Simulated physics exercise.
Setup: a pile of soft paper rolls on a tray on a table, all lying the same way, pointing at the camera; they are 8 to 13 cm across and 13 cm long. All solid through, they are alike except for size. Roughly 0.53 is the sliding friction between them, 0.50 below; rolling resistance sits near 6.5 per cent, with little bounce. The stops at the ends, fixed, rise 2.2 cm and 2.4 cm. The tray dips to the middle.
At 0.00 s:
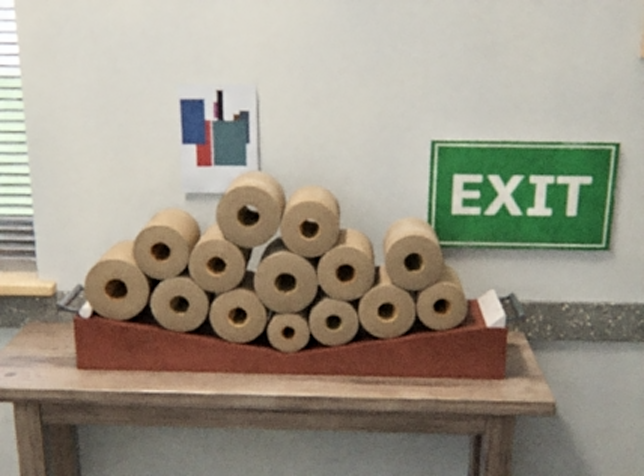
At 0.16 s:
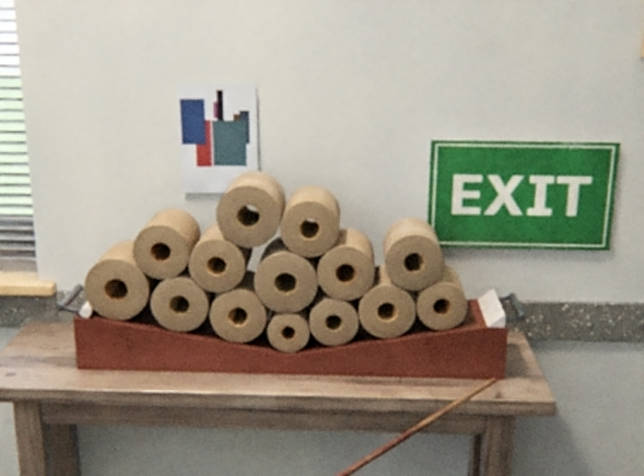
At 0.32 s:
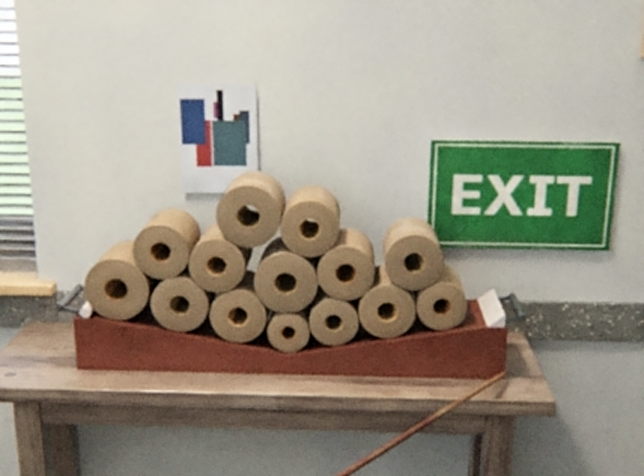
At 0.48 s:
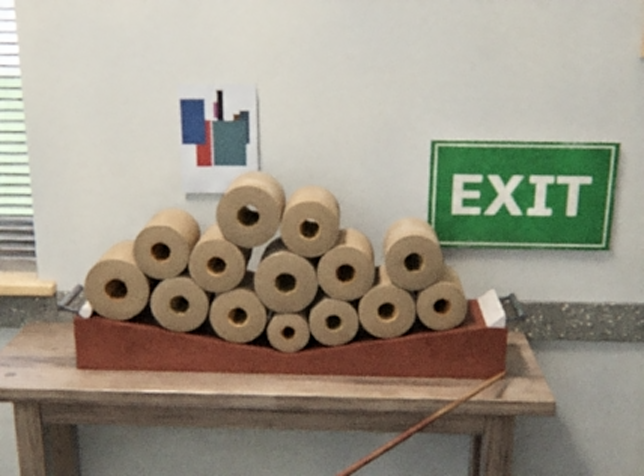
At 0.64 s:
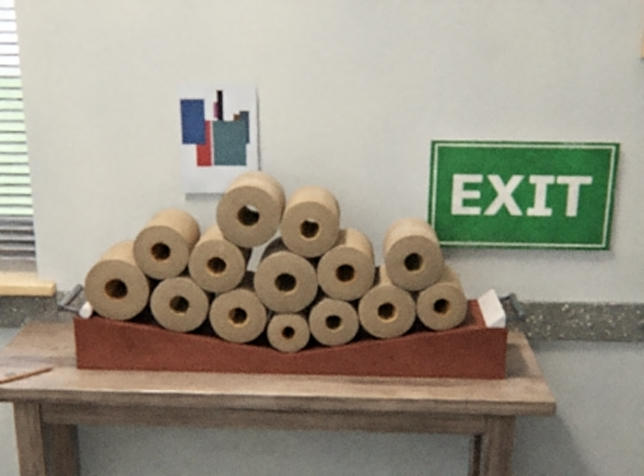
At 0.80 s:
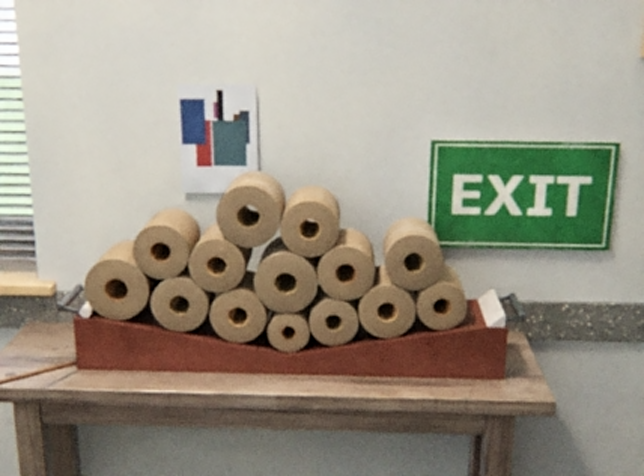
A thin brown stick came in and pointed at the right end of a red tray of stacked paper rolls, then switched to the left end, while the pile stayed still.
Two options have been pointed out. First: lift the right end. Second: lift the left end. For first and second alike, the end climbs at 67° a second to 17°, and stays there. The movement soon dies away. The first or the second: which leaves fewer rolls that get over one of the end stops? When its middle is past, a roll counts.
I'd go with the first.
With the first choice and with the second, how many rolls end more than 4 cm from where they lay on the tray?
Result: First 1 / second 14.
First choice, 0.37 s in, right end up 17°; 0 now displaced over 4 cm; not one over the end stops; the one last seen at (414, 263) 2.2 cm left (moves measured on the tray).
First choice, at rest by 0.9 s, 1 moved over 4 cm; not one over the end stops; the one last seen at (414, 263) 4.2 cm left; top of the pile 34 cm high, from 34 cm.
Second choice, 0.56 s in, left end up 17°; 14 now displaced over 4 cm; not one over the end stops; the one last seen at (346, 274) 9 cm right and 3.1 cm up.
Second choice, at rest by 1.8 s, 14 moved over 4 cm; 2 over the right wedge; the one last seen at (346, 274) fallen off to the right; top of the pile 34 cm high, from 34 cm.
